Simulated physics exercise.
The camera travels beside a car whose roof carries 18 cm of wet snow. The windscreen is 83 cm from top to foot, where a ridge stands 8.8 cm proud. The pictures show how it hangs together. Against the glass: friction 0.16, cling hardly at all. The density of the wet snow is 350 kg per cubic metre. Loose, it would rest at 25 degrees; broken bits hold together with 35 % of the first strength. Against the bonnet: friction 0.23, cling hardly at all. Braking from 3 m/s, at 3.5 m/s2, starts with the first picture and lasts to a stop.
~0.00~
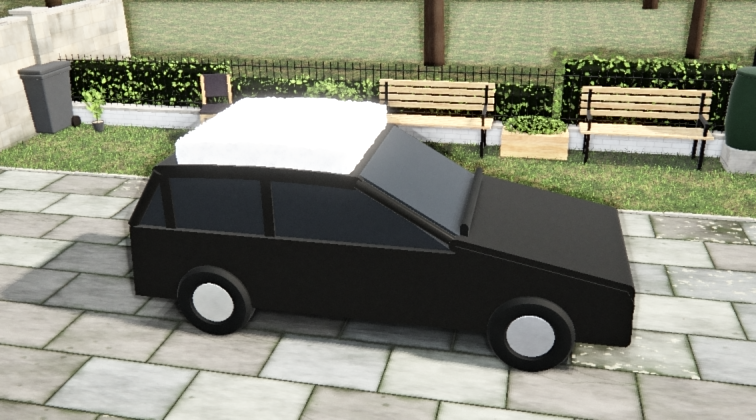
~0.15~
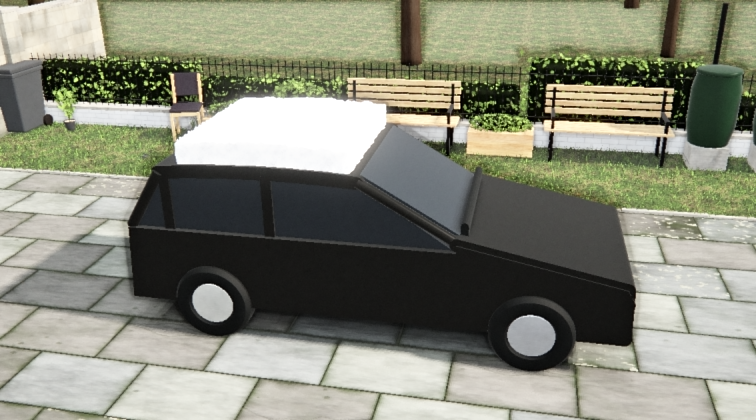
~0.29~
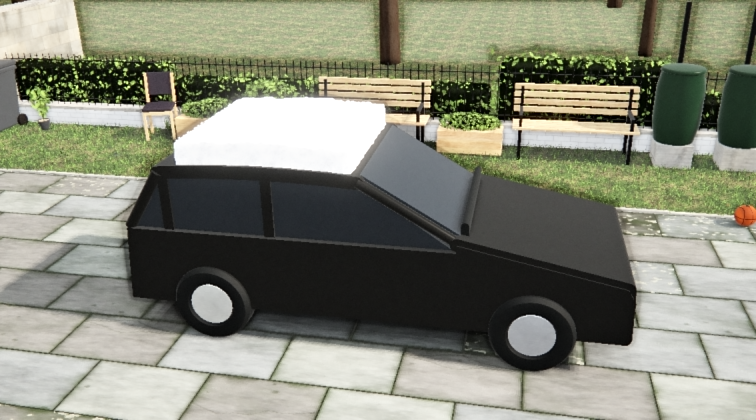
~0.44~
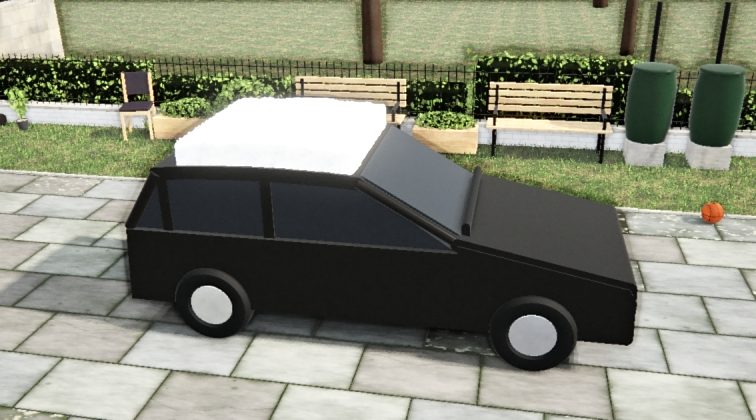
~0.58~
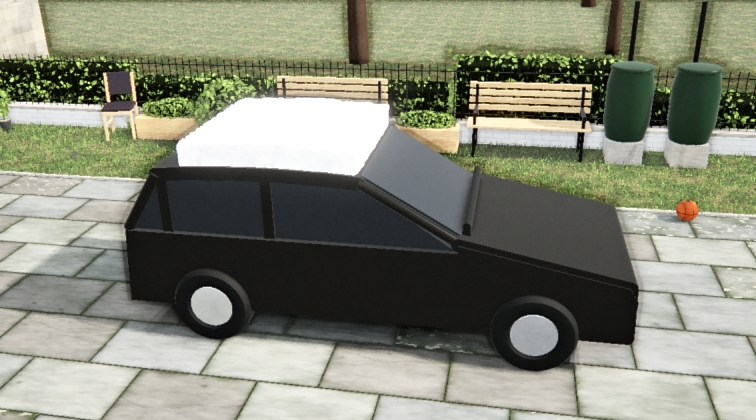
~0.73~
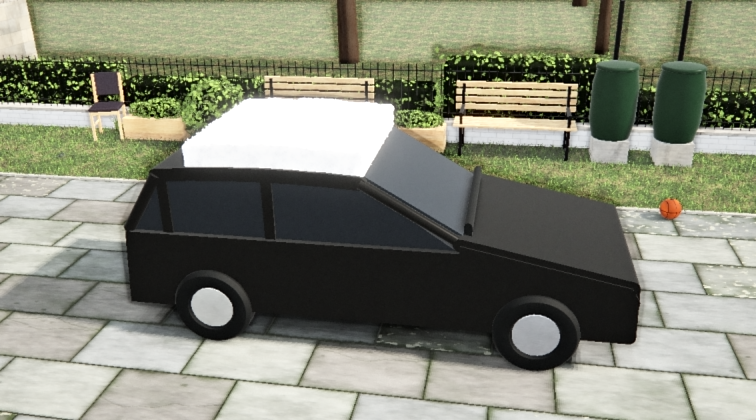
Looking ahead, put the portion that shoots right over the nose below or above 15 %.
It comes out below 15 %.
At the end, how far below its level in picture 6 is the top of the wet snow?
Roughly 0 cm.
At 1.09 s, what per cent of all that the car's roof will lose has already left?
About 80 %.
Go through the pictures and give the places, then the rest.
Leading edge of the wet snow at (348, 157), in the first picture.
Leading edge of the wet snow at (348, 157), in the second picture.
Leading edge of the wet snow at (349, 158), its middle shifted 4 mm, in the third picture.
Leading edge of the wet snow at (351, 158), its middle shifted 1.5 cm, in the fourth picture.
Leading edge of the wet snow at (355, 159), its middle shifted 4.0 cm, in the fifth picture.
Leading edge of the wet snow at (362, 155), its middle shifted 8.3 cm, in the sixth picture.
After 1.09 s, 86 % of the snow is on the roof, 14 % on the glass, none on the bonnet and none has gone off the nose.
After 1.51 s, 83 % of the snow is on the roof, 15 % on the glass, 2 % on the bonnet and none has gone off the nose.
After 1.93 s, 83 % of the snow is on the roof, 12 % on the glass, 5 % on the bonnet and none has gone off the nose.
After 2.36 s, 83 % of the snow is on the roof, 12 % on the glass, 5 % on the bonnet and none has gone off the nose.
After 3.10 s, at the end, 83 % of the snow is on the roof, 12 % on the glass, 4 % on the bonnet and 2 % has gone off the nose.
